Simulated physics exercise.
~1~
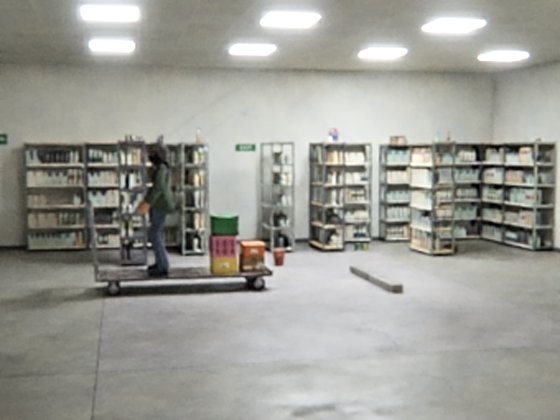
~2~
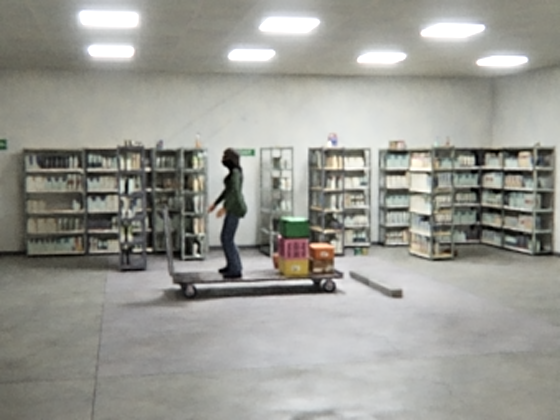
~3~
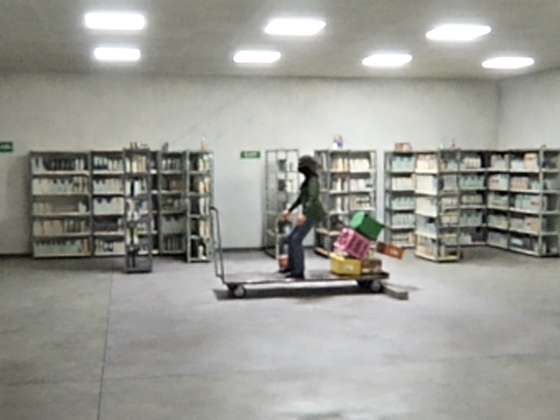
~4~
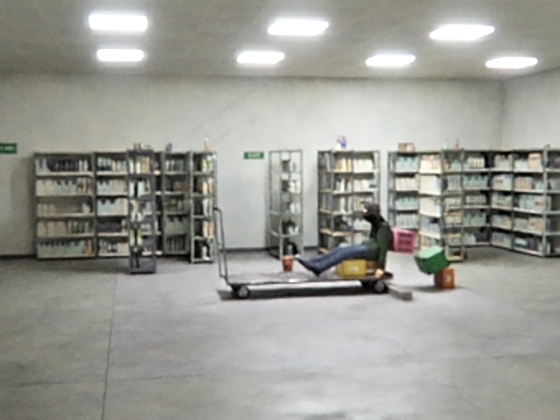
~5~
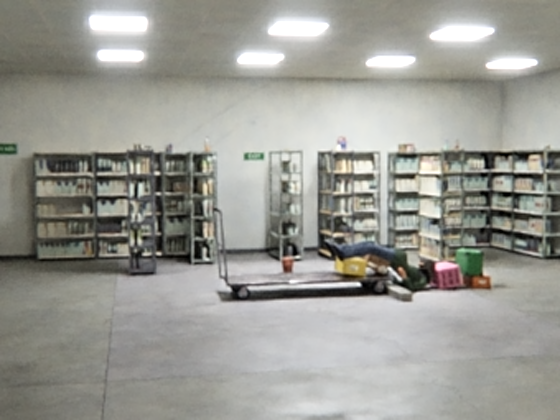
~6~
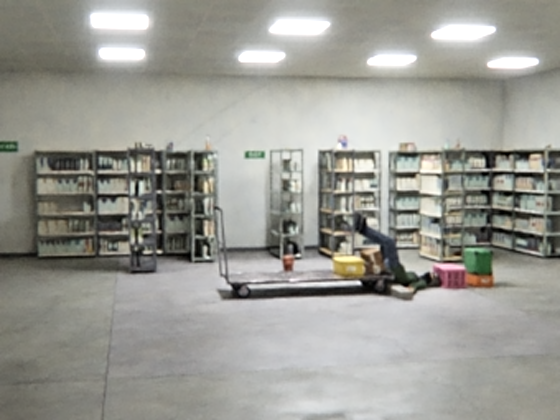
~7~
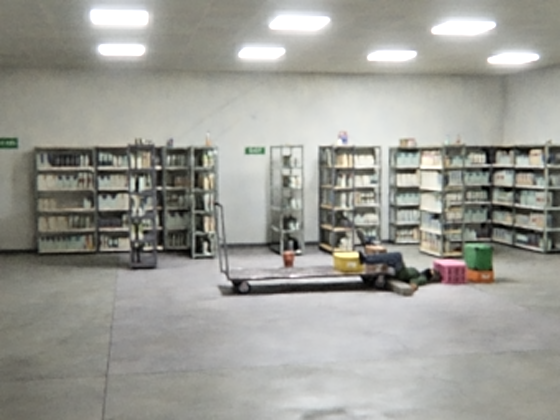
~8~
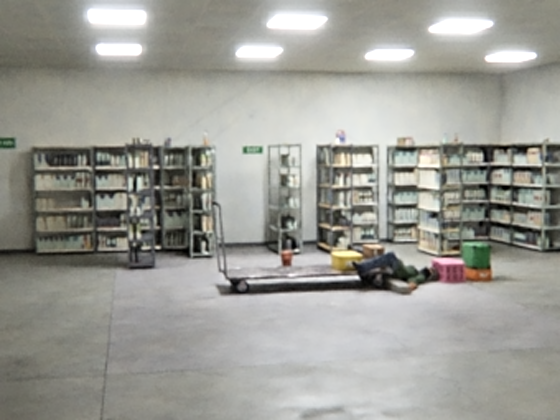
A long platform trolley rolls rightward across a grey storeroom, seen from the side by a gently swaying camera, with a person in a dark green top standing on its deck. Stocked shelves line the back wall; green, pink, orange and yellow containers sit toward the front. The trolley stops at a low kerb, and the stacked load tips forward. The green, pink and orange pieces tumble onto the floor while the person drops seated, then pitches headfirst over the front edge, legs flipping up. The person ends limp beyond it, the yellow container still aboard.
